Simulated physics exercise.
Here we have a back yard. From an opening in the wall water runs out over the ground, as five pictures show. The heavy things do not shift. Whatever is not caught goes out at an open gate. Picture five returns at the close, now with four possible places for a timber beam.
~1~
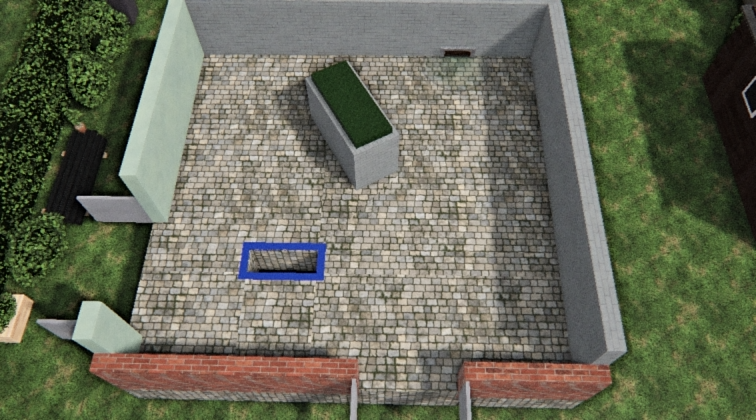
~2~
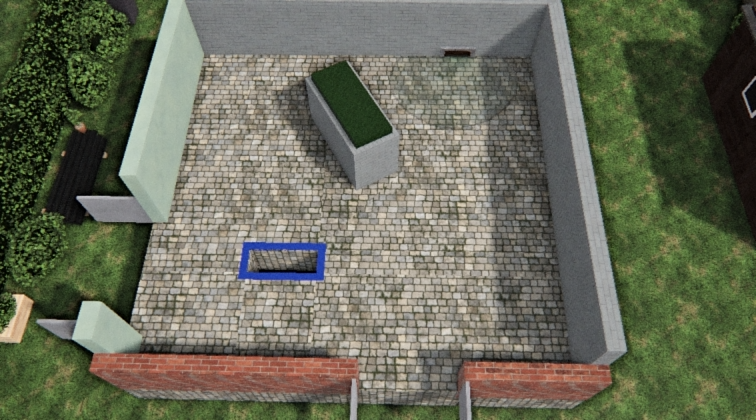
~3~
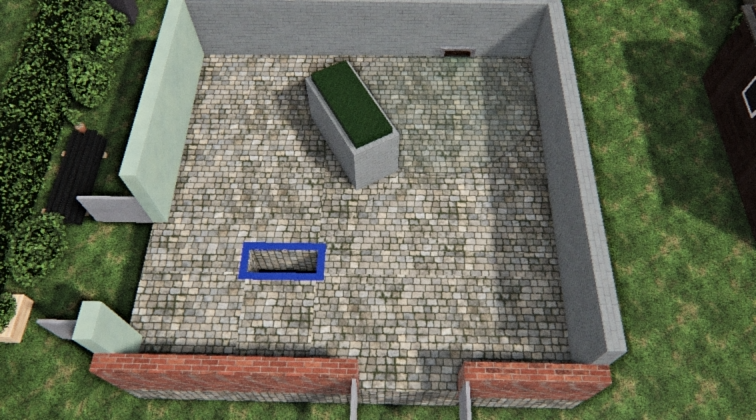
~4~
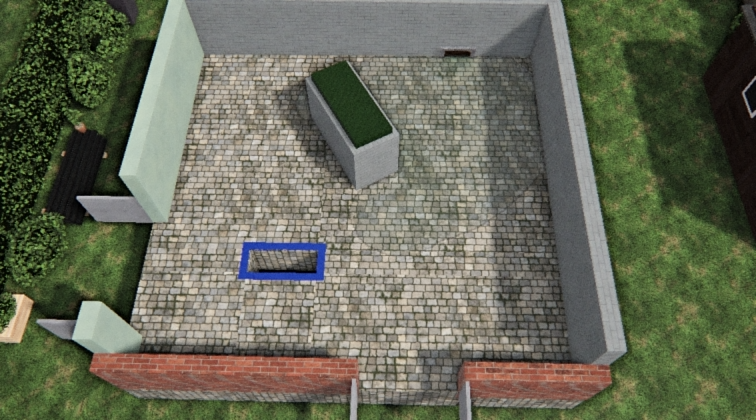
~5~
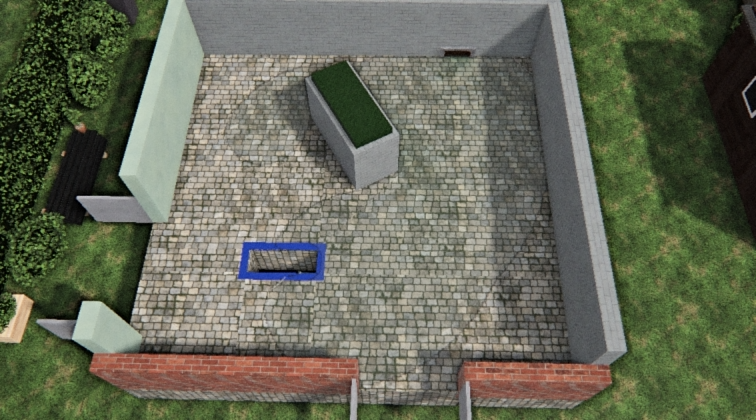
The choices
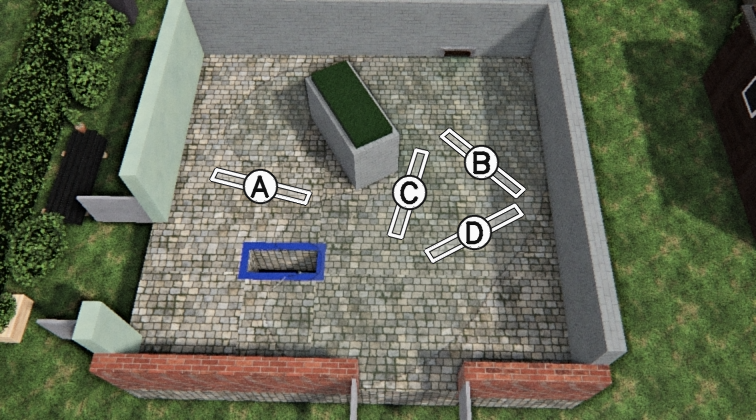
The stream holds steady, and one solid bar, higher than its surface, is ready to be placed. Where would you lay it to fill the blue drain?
D beats the others.
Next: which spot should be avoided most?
That would be B.
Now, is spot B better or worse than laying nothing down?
Spot B is worse.
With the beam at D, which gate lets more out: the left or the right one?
The left one.
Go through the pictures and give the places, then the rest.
The first picture shows outfall at (457, 52); blue drain at (283, 261); open gate at (156, 276); open gate at (408, 375); front seen at (480, 82), 2 % of the ground wet; blue drain still dry.
The second picture shows front seen at (450, 123), 8 % of the ground wet; blue drain still dry.
The third picture shows front seen at (438, 171), 19 % of the ground wet; blue drain still dry.
The fourth picture shows front seen at (365, 237), 30 % of the ground wet; blue drain still dry.
The fifth picture shows front seen at (277, 326), 51 % of the ground wet; blue drain taking water.
On the marked copy, A from (214, 174) to (307, 198); B from (445, 133) to (519, 192); C from (395, 235) to (421, 151); D from (429, 255) to (518, 209).
With A, about 14 % of the stream goes into the blue drain, about 85 % out by the gates.
With B, about 8 % of the stream goes into the blue drain, about 92 % out by the gates.
With C, about 13 % of the stream goes into the blue drain, about 87 % out by the gates.
With D, about 26 % of the stream goes into the blue drain, about 74 % out by the gates.
